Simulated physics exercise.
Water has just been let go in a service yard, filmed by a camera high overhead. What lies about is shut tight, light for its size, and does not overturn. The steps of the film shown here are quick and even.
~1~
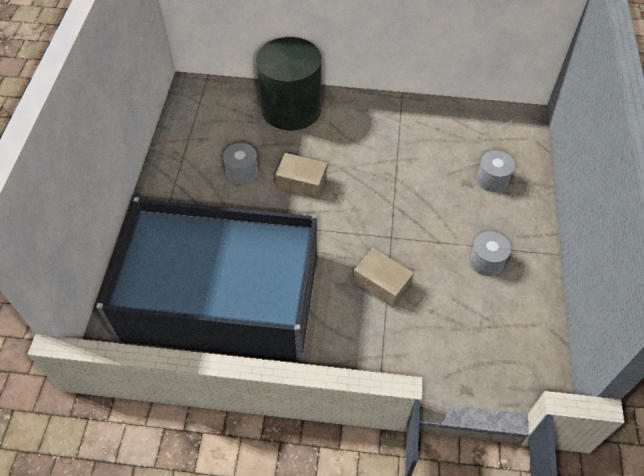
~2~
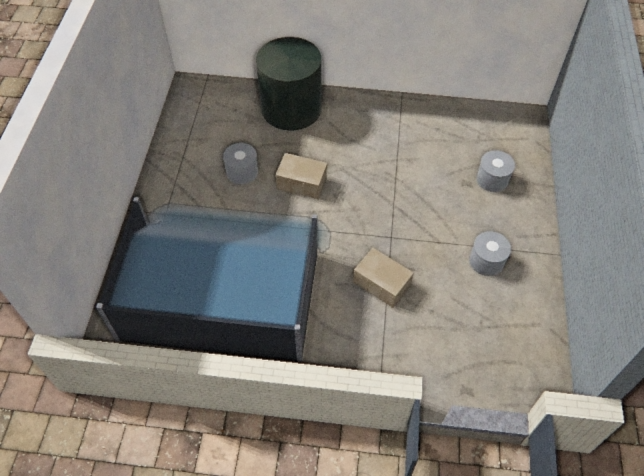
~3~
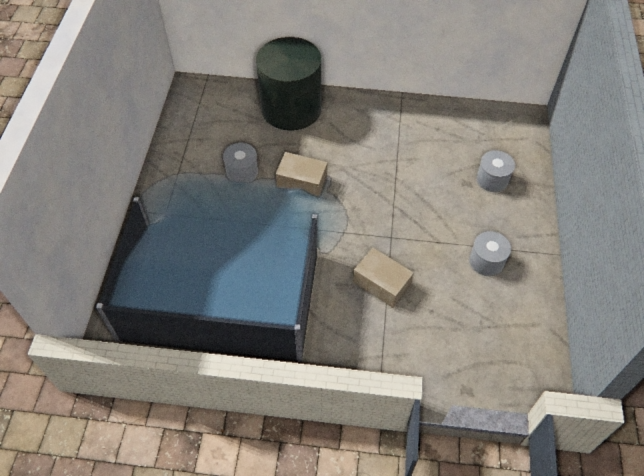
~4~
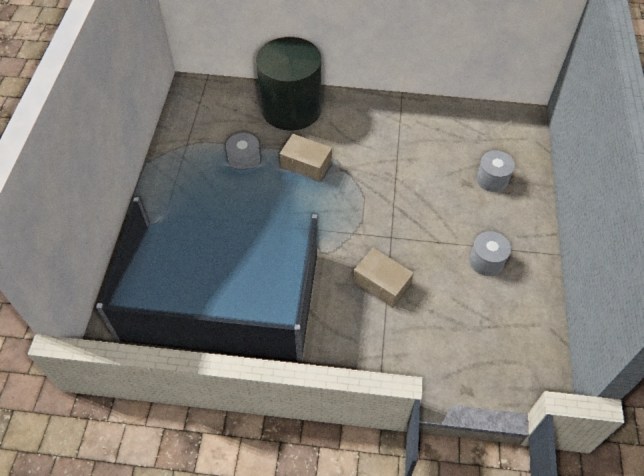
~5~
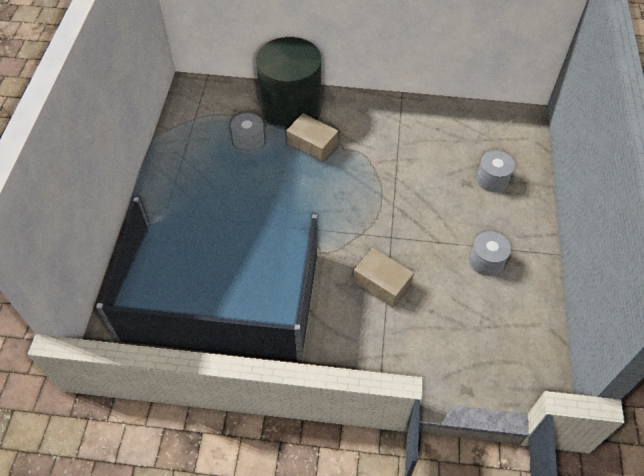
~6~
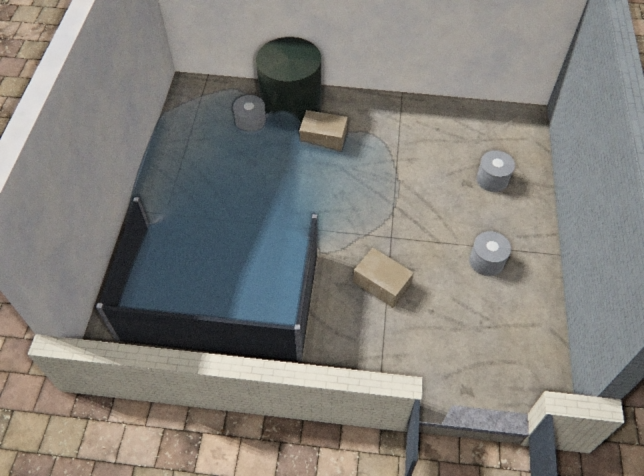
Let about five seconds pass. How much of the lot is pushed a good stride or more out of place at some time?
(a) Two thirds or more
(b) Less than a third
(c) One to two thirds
a.
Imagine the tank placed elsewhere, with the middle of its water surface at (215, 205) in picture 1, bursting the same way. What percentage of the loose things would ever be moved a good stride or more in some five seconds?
Roughly 80 percent of them.
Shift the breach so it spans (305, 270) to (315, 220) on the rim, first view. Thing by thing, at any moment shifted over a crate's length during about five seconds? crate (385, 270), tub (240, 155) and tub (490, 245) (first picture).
Here's my take, in sequence: Dislodged that far, fails to go that far, and dislodged that far.
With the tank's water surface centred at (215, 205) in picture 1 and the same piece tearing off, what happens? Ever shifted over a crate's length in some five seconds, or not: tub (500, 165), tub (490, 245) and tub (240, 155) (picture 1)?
Object by object, in turn: Travelled a good distance, travelled a good distance, travelled a good distance.
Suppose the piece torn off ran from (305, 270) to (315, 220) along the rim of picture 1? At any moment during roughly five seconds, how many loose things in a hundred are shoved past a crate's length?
That should be close to 60 percent.
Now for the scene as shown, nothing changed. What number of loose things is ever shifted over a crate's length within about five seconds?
The total is 4.
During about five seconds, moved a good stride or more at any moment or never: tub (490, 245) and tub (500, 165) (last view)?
Displacement check, in sequence - reached it, reached it.
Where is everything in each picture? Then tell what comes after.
The first picture shows a tub at (240, 155), on the bottom; a crate at (301, 169), on the bottom; 0 of 5 have shifted.
The second picture shows a tub at (240, 155) rests on the ground; a crate at (301, 169), on the bottom; 0 of 5 have shifted.
The third picture shows a tub at (240, 155), on the bottom; a crate at (302, 168) rests on the ground; 0 of 5 have shifted.
The fourth picture shows a tub at (242, 145), on the bottom, close to its start; a crate at (306, 151) rests on the ground, a stride from its start; 2 of 5 have shifted.
The fifth picture shows a tub at (247, 125) rests on the ground, a stride from its start; a crate at (312, 131), on the bottom, a stride from its start; 2 of 5 have shifted.
The sixth picture shows a tub at (249, 106), on the bottom, a stride from its start; a crate at (324, 124), on the bottom, a stride from its start; 2 of 5 have shifted.
A moment on, 2 of 5 are well off their spots; 1 afloat.
Next, 2 of 5 are well off their spots; 2 afloat.
Later, 2 of 5 are well off their spots; 2 afloat.
In the end, 3 of 5 are well off their spots, and 4 have been at some point; 2 afloat.
